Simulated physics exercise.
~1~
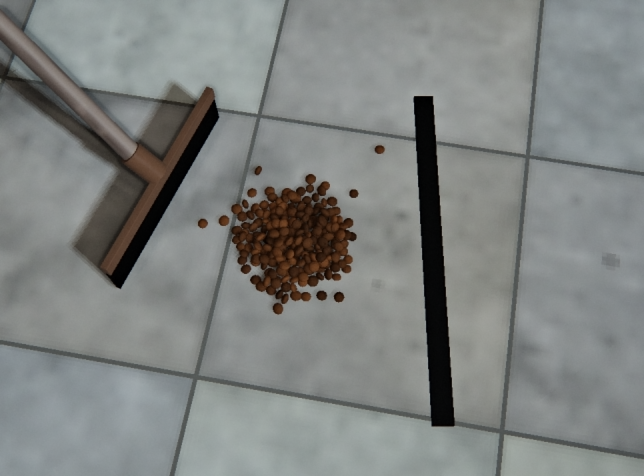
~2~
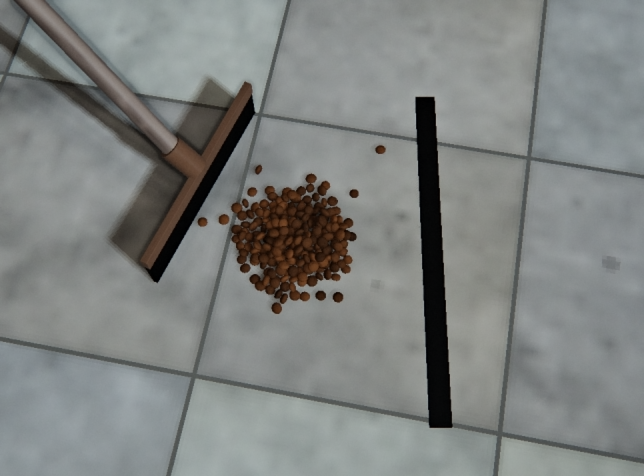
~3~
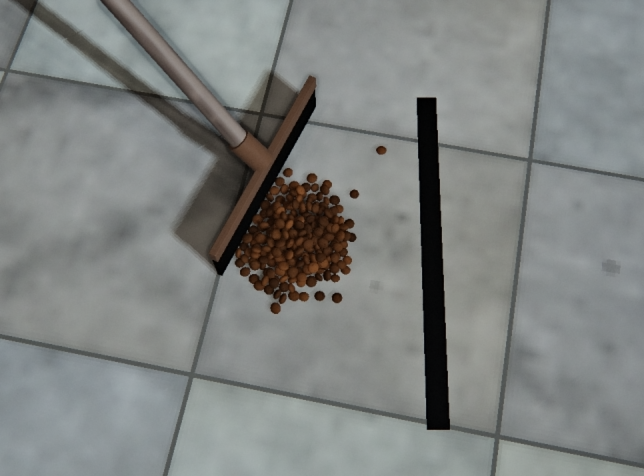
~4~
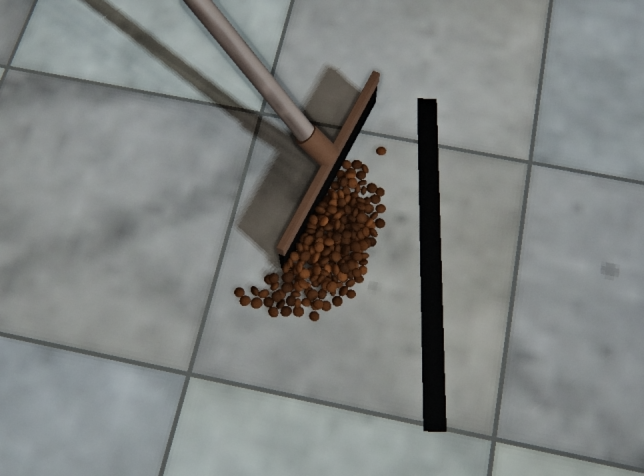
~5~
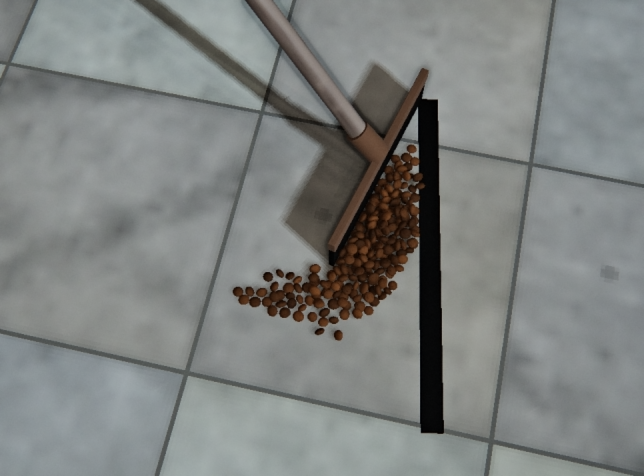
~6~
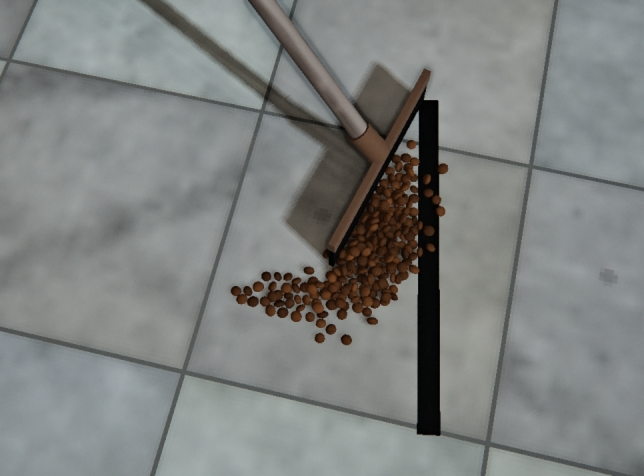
A mound of small brown pellets, like dry pet food, lies on a grey tiled floor seen from above, with a few strays around it. To its left is a slanted squeegee with a brown head, black edge and pale handle, while a long black strip stands fixed to the right. The squeegee slides right, reaches the mound and pushes it toward the strip, some pellets trailing out below the blade. It halts with its upper end close to the strip. A few pellets spill onto the strip, while most remain heaped and scattered to its left.
